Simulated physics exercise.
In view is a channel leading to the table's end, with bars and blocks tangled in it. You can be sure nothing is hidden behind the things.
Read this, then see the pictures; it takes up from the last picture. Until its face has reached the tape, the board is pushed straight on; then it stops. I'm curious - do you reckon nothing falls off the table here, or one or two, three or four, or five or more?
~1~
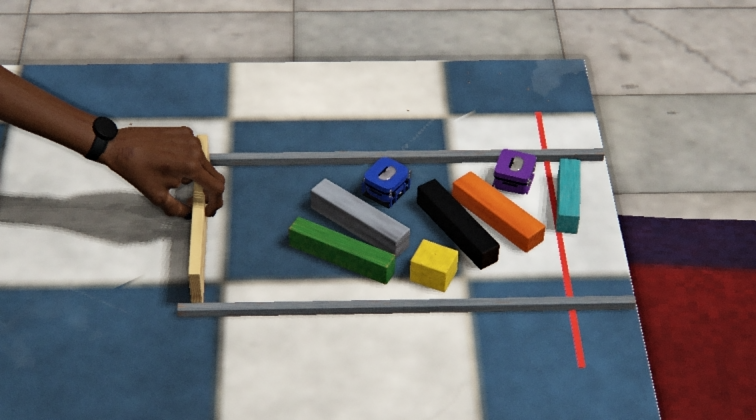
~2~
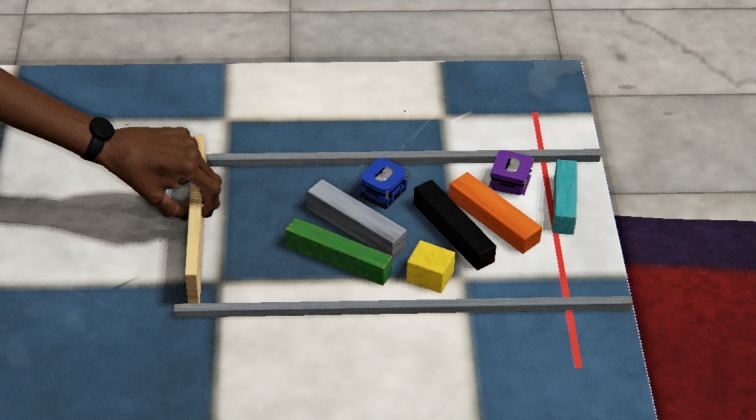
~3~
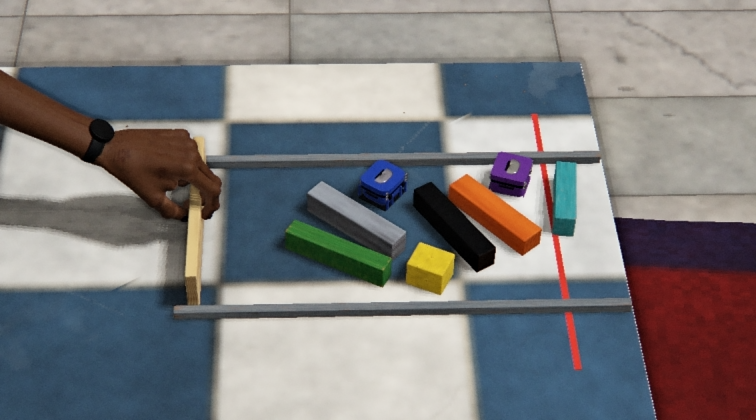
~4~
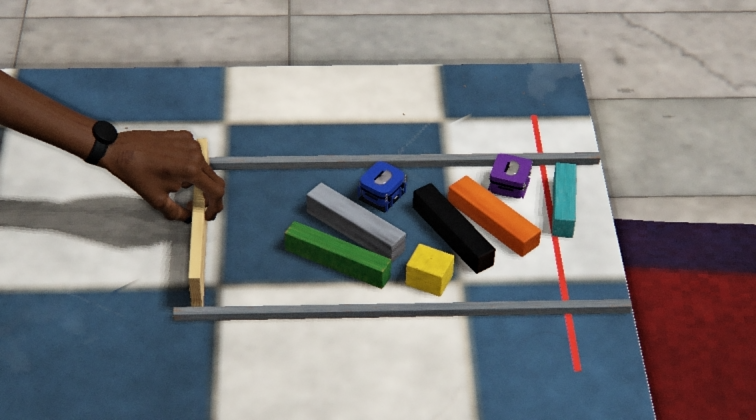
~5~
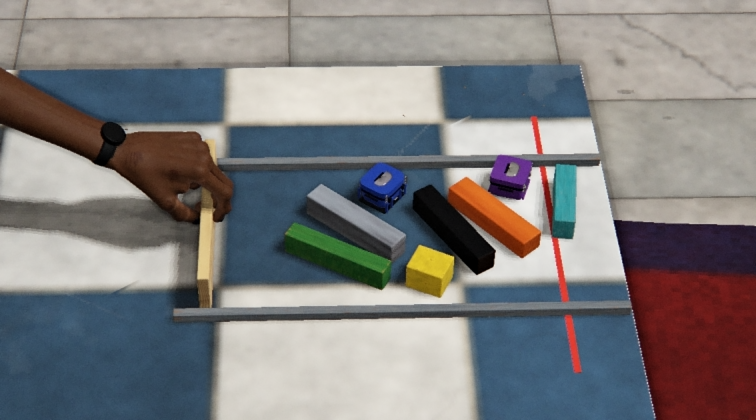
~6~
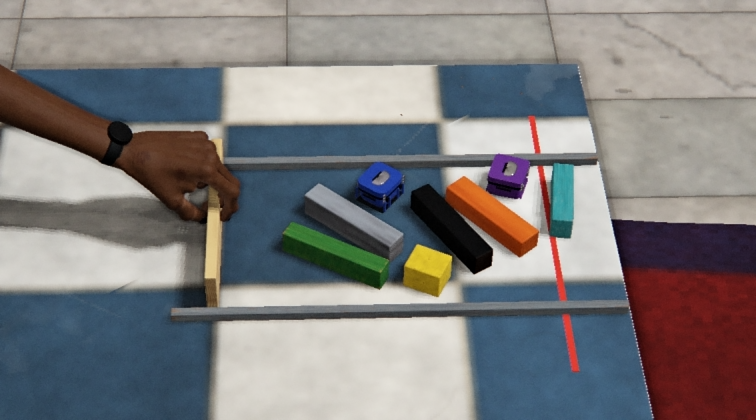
Lost: Three or four.
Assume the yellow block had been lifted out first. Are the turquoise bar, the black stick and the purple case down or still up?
The turquoise bar: Drops. The black stick: Remains. The purple case: Drops.
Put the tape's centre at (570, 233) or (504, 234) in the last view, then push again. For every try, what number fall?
4, then 1.
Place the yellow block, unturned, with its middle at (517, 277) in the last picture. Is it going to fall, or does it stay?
Placed there, it does not drop.
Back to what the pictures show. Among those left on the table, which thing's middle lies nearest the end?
That would be the black stick.
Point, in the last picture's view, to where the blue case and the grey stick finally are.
Blue case at (559, 170), grey stick at (586, 221).
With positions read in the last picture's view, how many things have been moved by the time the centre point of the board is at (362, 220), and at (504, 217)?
The first count is 4, and then it's 8.
A little later, none off yet; turquoise bar at rest near (562, 200); purple case at rest near (508, 178); orange stick at rest near (491, 216).
Next, none off yet; turquoise bar at rest near (562, 200); purple case at rest near (511, 177); orange stick moving near (501, 214).
Later still, none off yet; turquoise bar shifted about its own width near (615, 197); purple case shifted well along near (583, 169); orange stick shifted about its own width near (576, 210).
When it is over, the number that fall off is three or four; down, orange stick, purple case and turquoise bar.
